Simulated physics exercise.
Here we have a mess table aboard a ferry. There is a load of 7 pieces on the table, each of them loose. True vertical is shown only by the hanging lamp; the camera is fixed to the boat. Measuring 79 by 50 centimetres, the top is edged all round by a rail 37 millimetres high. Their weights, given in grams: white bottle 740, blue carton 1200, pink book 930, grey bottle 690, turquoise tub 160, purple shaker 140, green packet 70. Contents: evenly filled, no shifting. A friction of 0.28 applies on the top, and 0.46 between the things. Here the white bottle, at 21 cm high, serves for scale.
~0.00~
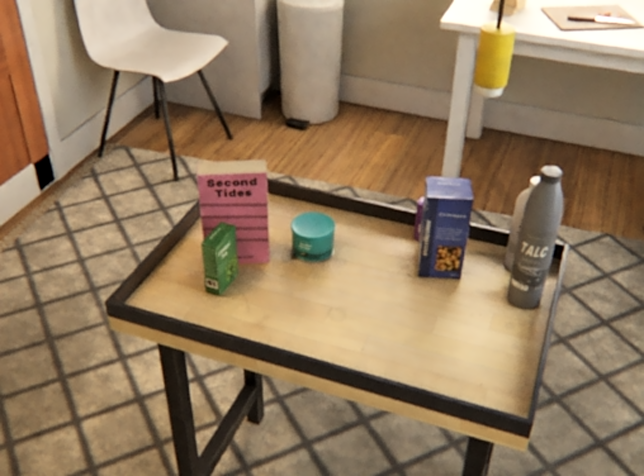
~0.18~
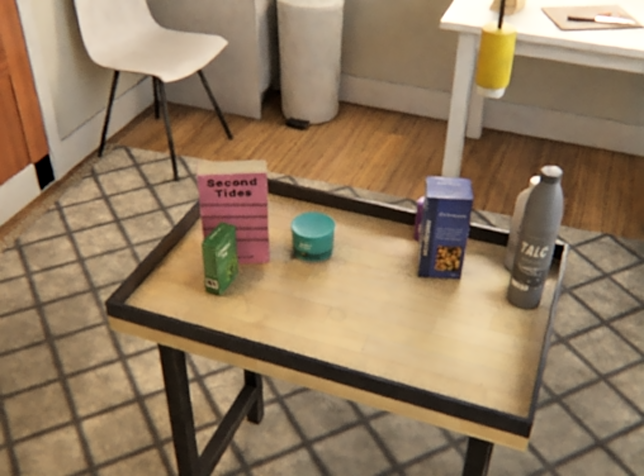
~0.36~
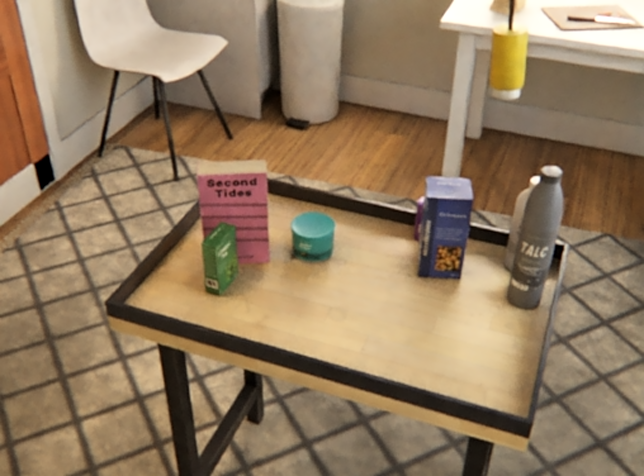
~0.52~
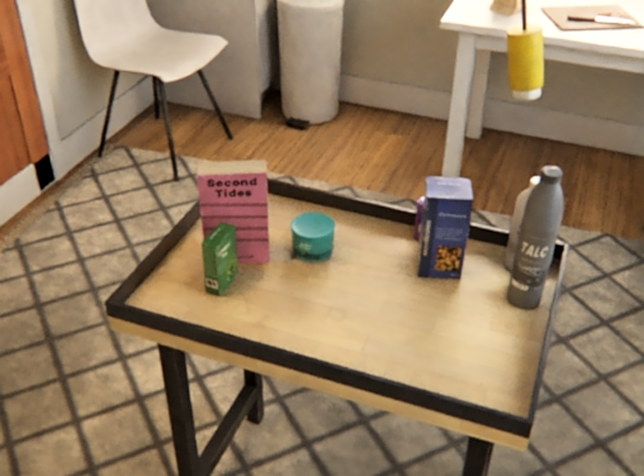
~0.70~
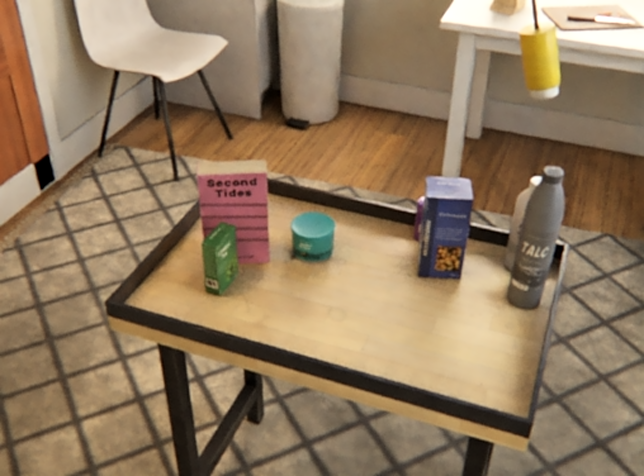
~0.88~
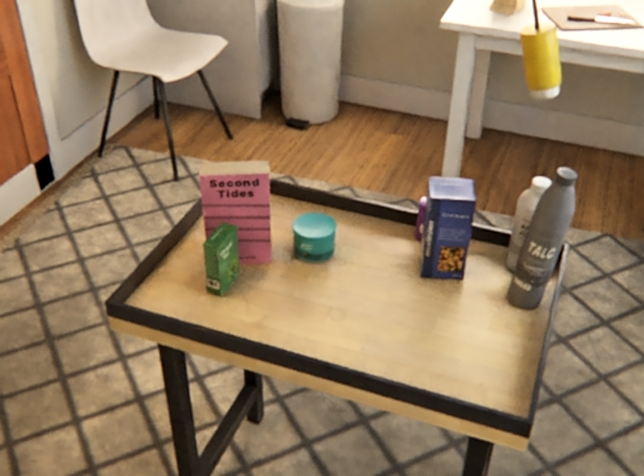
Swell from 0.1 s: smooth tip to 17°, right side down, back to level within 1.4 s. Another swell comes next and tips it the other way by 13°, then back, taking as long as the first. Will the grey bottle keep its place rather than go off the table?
It is going to abandon the table.
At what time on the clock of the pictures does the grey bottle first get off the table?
Around 1.1 seconds.
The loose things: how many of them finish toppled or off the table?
The count comes out at 1.
Around 1.28 s, boat heeled 4°, right side down; grey bottle now off the table; blue carton shifted 2 cm.
Around 1.48 s, boat level; blue carton shifted 2 cm.
Finally (3.4 s), off the table, grey bottle; the other 6 still in place (within 5 cm).
